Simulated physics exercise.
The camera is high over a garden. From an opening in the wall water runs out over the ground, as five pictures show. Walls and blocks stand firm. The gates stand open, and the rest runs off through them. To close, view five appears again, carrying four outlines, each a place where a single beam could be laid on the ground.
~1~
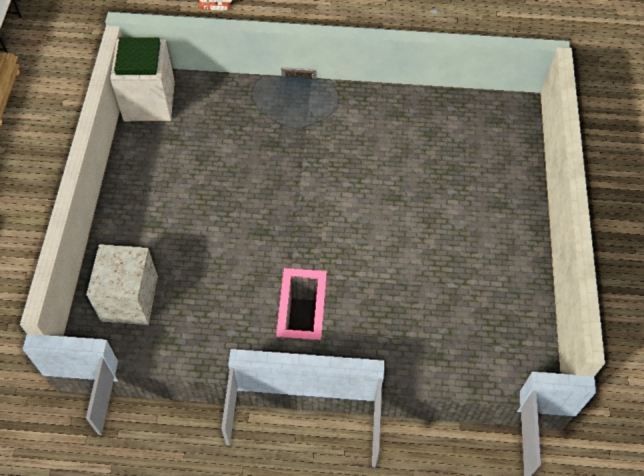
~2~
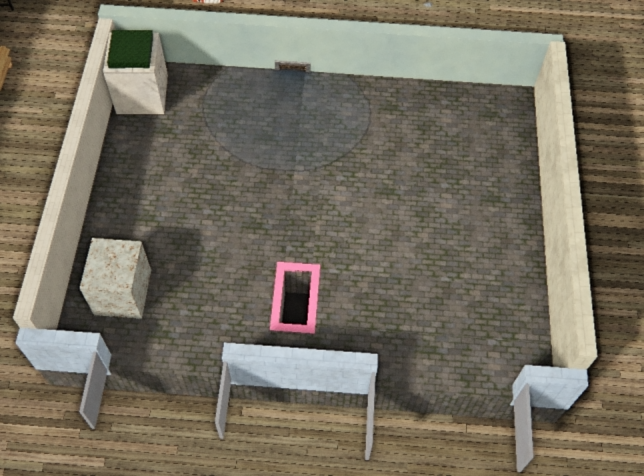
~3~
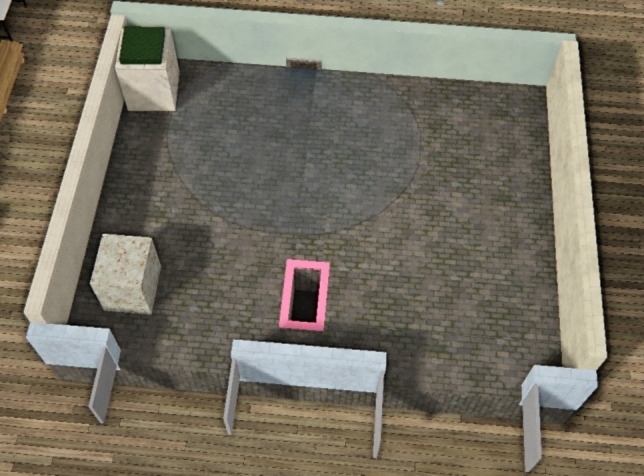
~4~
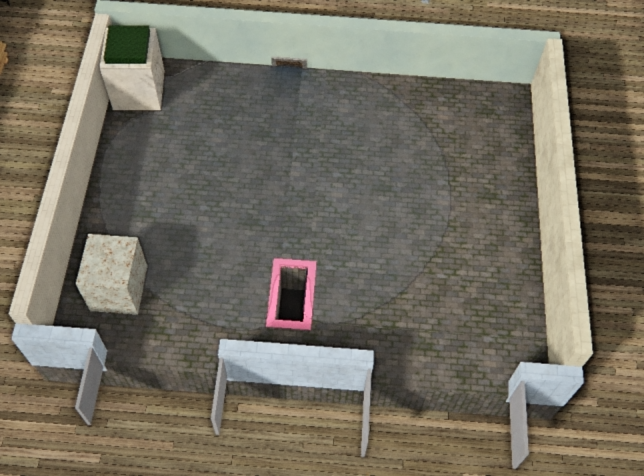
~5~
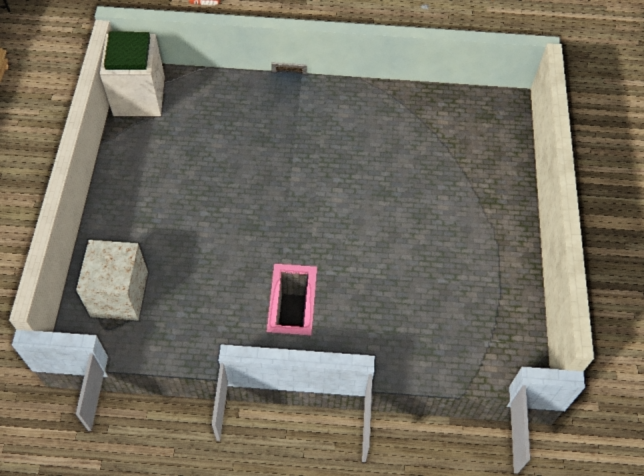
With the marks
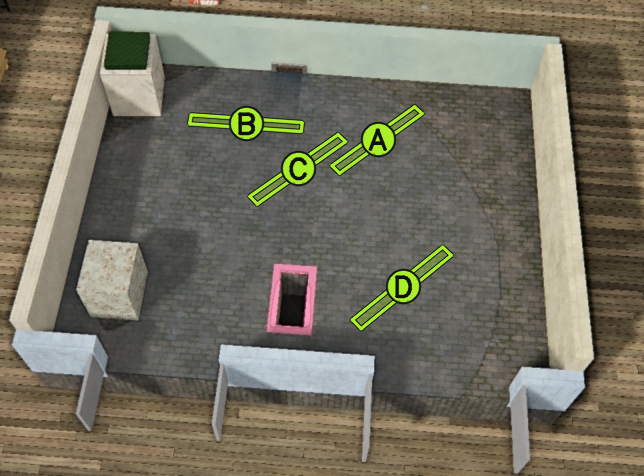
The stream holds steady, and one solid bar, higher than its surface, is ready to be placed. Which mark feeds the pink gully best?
D beats the others.
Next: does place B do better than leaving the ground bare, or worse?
It is worse.
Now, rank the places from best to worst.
The order is D, A, B, C.
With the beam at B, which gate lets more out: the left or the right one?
More leaves on the right.
In lime, A from (335, 169) to (418, 110); B from (190, 119) to (301, 127); C from (253, 200) to (341, 138); D from (356, 324) to (446, 251).
For place A, about 22 % of the stream goes into the pink gully, about 78 % out by the gates.
For place B, about 14 % of the stream goes into the pink gully, about 86 % out by the gates.
For place C, about 9 % of the stream goes into the pink gully, about 91 % out by the gates.
For place D, about 34 % of the stream goes into the pink gully, about 66 % out by the gates.
